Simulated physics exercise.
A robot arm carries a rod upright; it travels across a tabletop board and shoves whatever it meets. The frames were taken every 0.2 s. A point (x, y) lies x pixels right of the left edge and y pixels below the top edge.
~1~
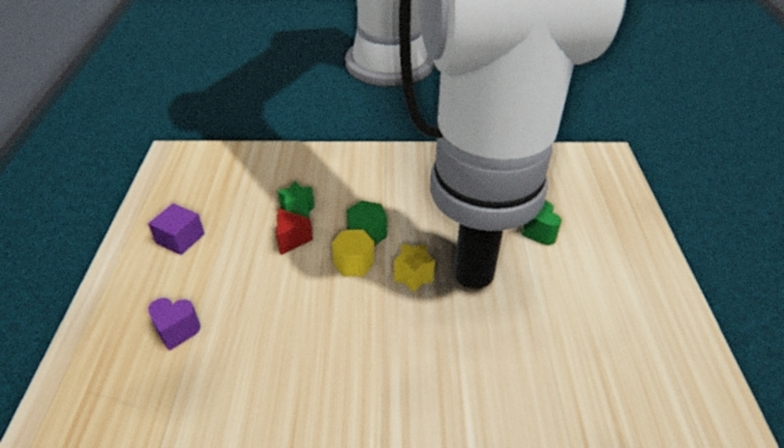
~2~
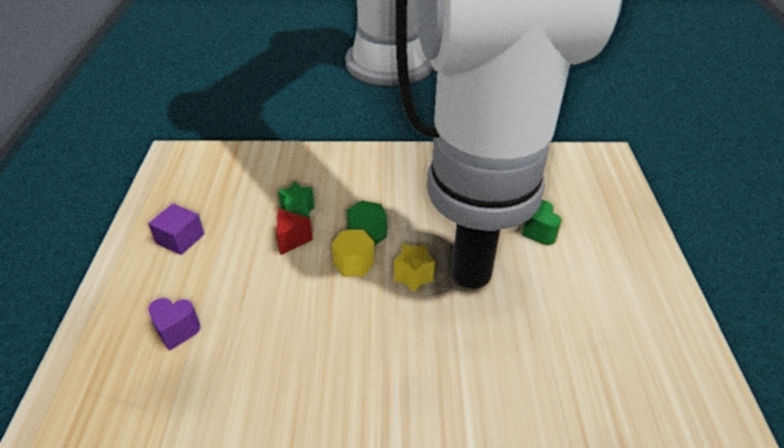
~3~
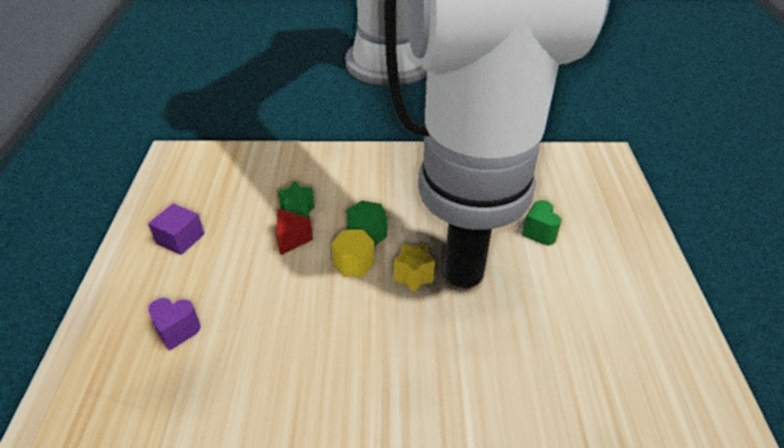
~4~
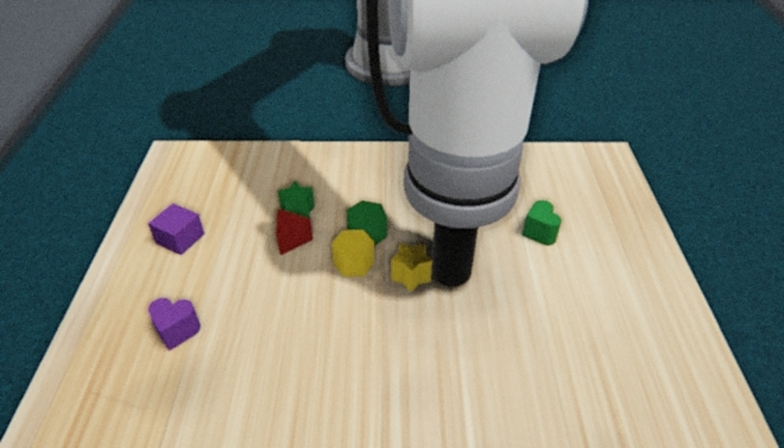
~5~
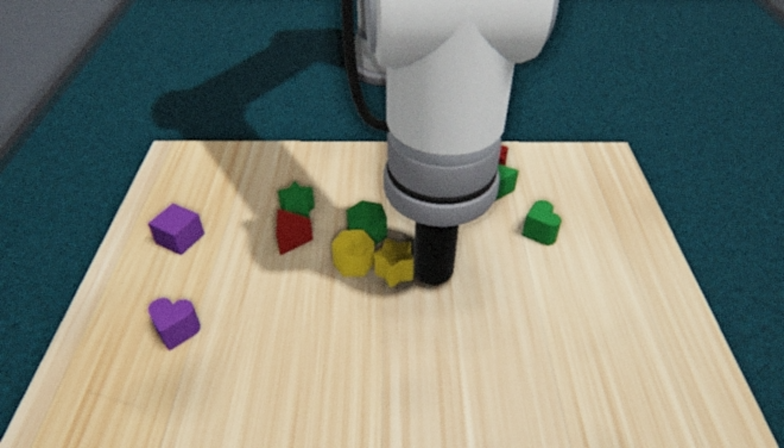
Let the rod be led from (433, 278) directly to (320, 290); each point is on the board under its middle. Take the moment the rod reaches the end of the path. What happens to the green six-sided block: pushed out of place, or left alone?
The green six-sided block keeps its place.
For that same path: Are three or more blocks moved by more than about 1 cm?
That would be a yes.
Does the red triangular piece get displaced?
Final answer: Yes.
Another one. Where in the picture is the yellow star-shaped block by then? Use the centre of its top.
Around pixel (296, 246).
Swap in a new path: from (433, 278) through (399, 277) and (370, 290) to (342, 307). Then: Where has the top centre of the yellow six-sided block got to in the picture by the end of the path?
It comes to (325, 231).
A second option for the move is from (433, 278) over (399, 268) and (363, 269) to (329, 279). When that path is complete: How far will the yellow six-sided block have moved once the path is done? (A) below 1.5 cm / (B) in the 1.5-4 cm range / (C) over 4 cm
The answer is C.
What follows on the original path. One third of the way, rod at (394, 274); yellow six-sided block at (331, 233), turned 15° clockwise; yellow star-shaped block at (362, 249), turned 35° clockwise.
Two thirds of the way, rod at (357, 278); red triangular piece at (287, 218), turned 15° anticlockwise; yellow six-sided block at (316, 227), turned 50° clockwise; yellow star-shaped block at (328, 250), turned 40° clockwise.
At the end, rod at (319, 282); red triangular piece at (280, 211), turned 25° anticlockwise; yellow six-sided block at (305, 222), turned 80° clockwise; green six-sided block still; yellow star-shaped block at (296, 246), turned 70° clockwise.
